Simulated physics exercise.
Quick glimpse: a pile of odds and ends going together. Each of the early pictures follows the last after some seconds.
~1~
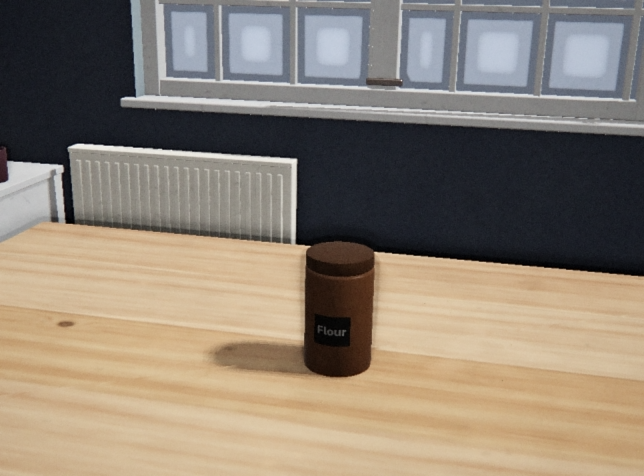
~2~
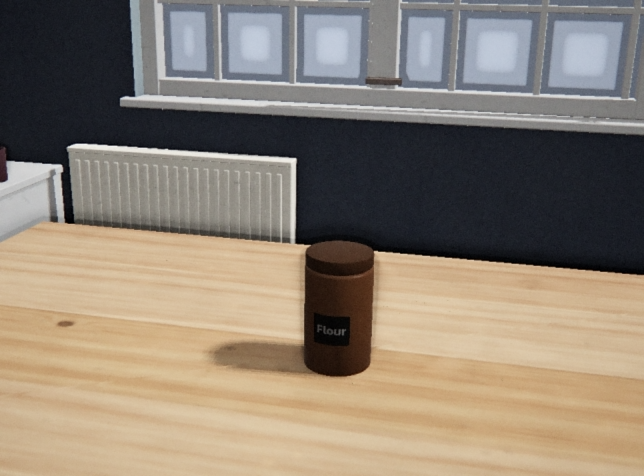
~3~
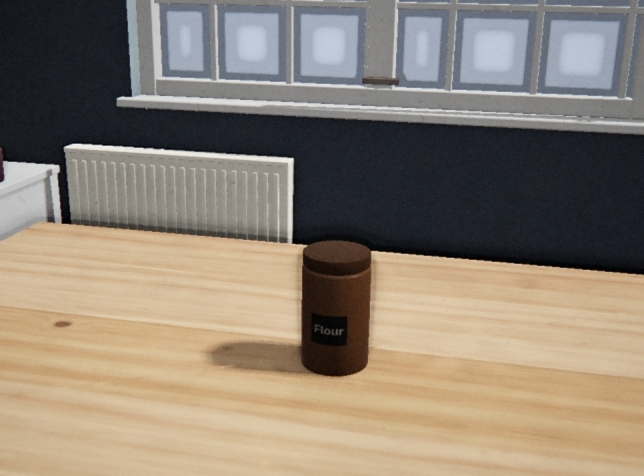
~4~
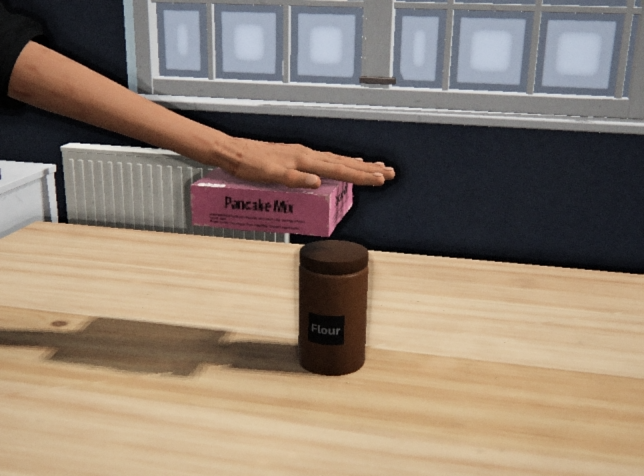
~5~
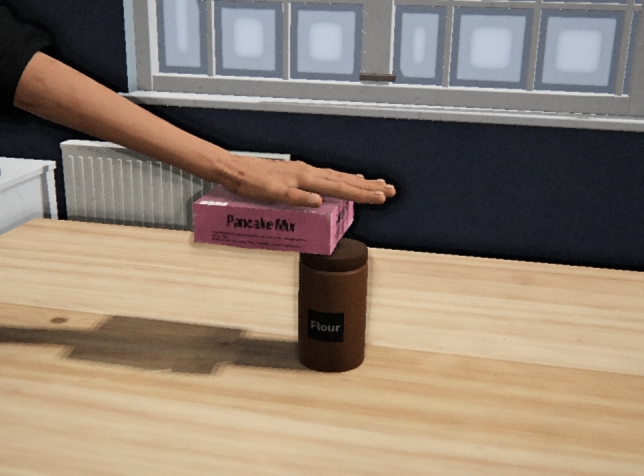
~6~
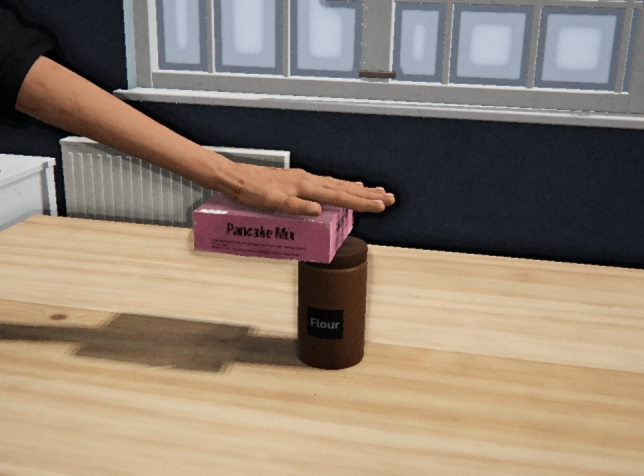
On a wooden table, a hand lowers a pink packet beside a brown flour jar.
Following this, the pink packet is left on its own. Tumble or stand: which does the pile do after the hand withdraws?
It is going to shed something.
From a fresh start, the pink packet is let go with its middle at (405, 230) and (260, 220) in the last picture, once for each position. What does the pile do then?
Lab note - try 1: Collapse; try 2: Collapse.
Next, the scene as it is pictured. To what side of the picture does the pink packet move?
Toward the left-hand side.
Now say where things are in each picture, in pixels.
In the first picture, the last thing is not in view yet; brown jar (339, 309).
In the second picture, the last thing is not in view yet; brown jar (338, 308).
In the third picture, the last thing is not in view yet; brown jar (336, 308).
In the fourth picture, on its way; pink packet (276, 195); brown jar (333, 307).
In the fifth picture, on its way; pink packet (278, 212); brown jar (332, 304).
In the sixth picture, in place under the hand; pink packet (278, 220); brown jar (332, 301).
Then, 0.40 s later than the last frame, pink packet now fallen.
Then, 0.60 s later than the last frame, things are still on the move.
When it is over, fallen, pink packet; brown jar as before. End places, in pixels of the last picture, pink packet near (162, 317). The pile comes apart.
